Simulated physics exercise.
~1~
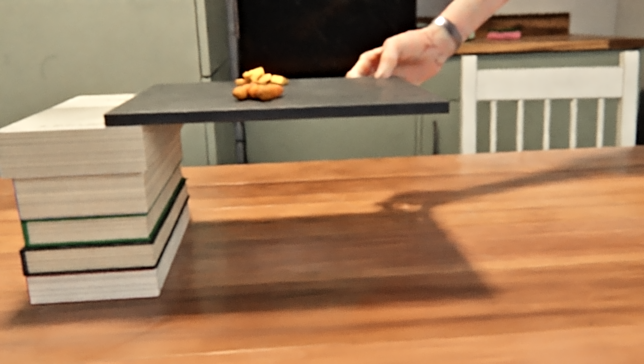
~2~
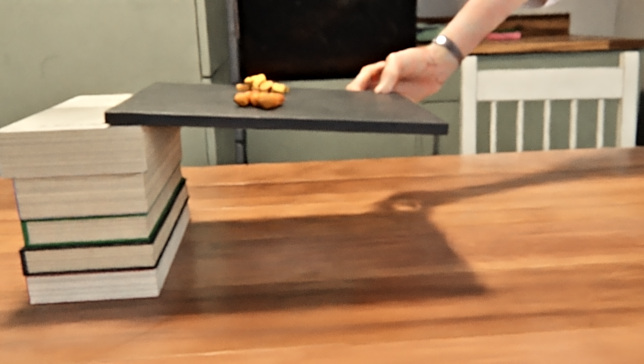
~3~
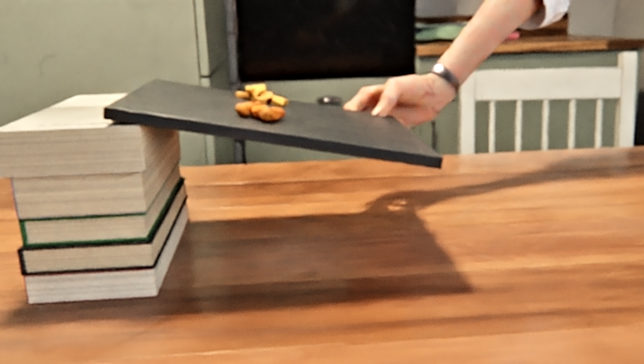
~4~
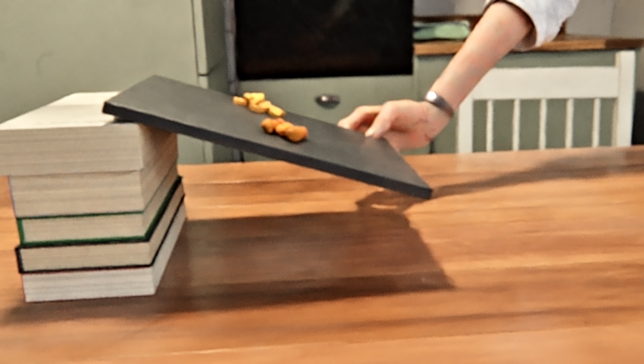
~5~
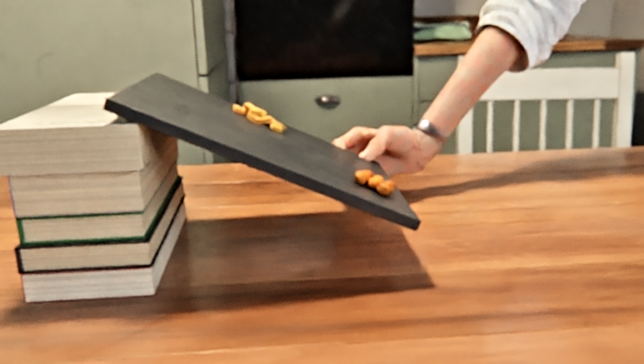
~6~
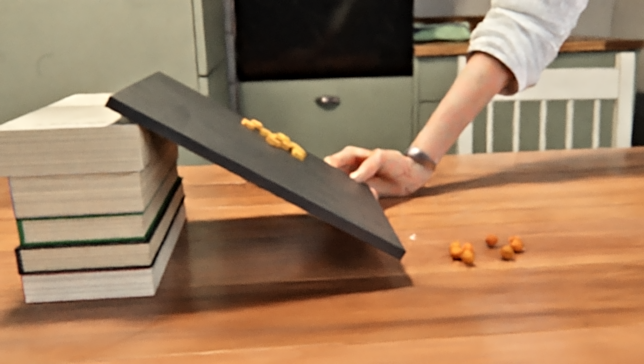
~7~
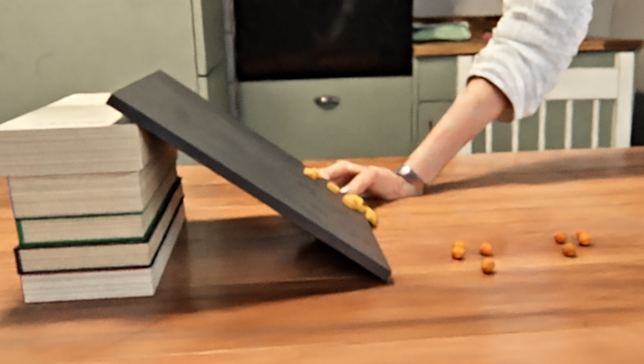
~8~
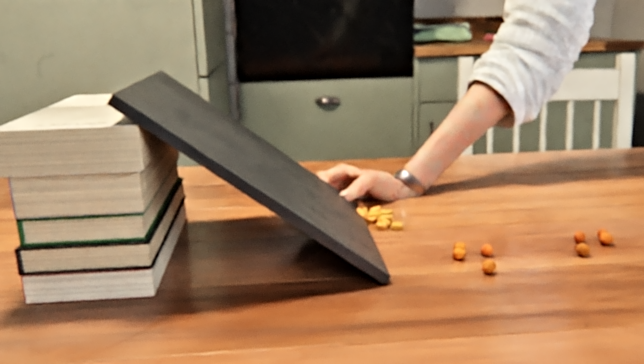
A hand slowly lowered the free end of a dark board propped on a stack of books until it rested on the wooden table; the front orange pieces slid off first and scattered farther right, while the yellower back ones ended near its foot.
